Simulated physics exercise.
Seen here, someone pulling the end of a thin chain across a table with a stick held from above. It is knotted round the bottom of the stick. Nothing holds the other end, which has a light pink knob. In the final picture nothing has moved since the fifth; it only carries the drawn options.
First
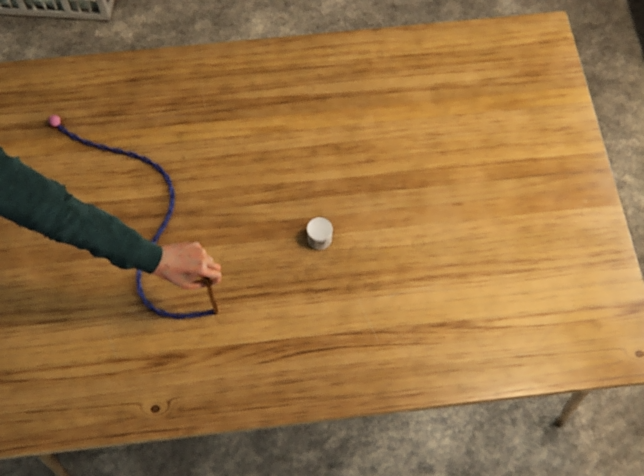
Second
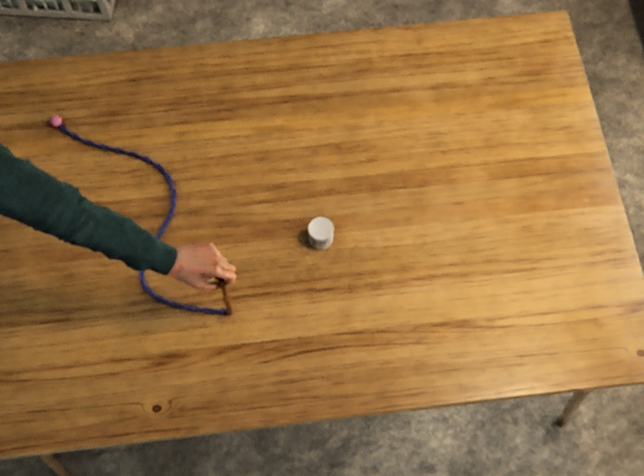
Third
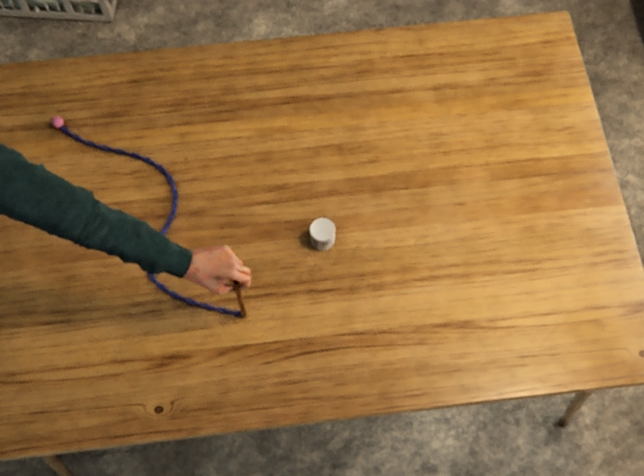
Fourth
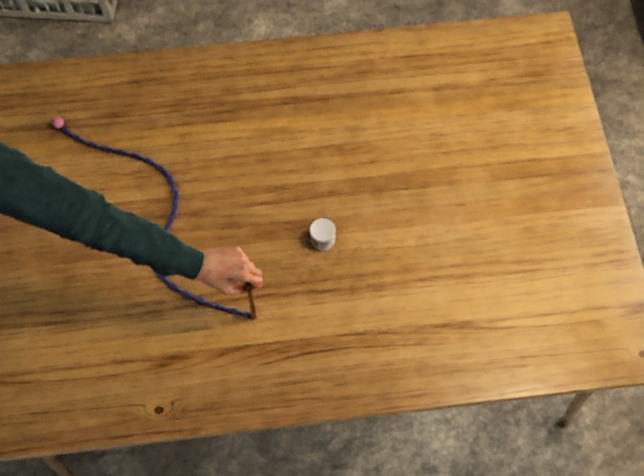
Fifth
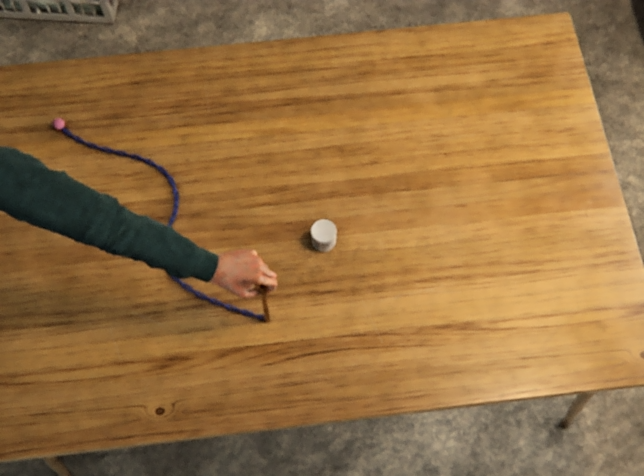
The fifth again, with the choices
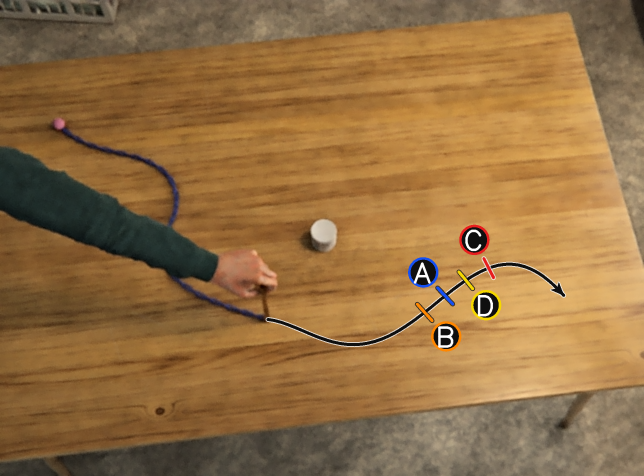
A hand with a stick dragging one end of a thin blue chain rightward across a wooden table, its lower bend straightening.
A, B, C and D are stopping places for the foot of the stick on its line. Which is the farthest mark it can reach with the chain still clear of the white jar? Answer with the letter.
At C, and not beyond.
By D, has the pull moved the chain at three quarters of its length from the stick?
Yes.
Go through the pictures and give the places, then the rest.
The first picture shows white jar (320, 234); free end (54, 121).
The second picture shows white jar (321, 234); free end (56, 121).
The third picture shows white jar (323, 234); free end (57, 122).
The fourth picture shows white jar (323, 235); free end (58, 122).
The fifth picture shows white jar (324, 236); free end (59, 124).
On the copy, A at (445, 296); B at (425, 312); C at (489, 268); D at (466, 280); the route from (268, 319) via (427, 310) to (564, 296).
On C. First, foot of the stick (353, 345), middle of the chain (206, 238), free end (81, 138).
Then, foot of the stick (430, 309), middle of the chain (251, 259), free end (117, 163).
Finally, foot of the stick (489, 268), middle of the chain (304, 256), free end (148, 187); nothing has been touched.
By contrast, A is safe but short; B is safe but short; D is safe but short.
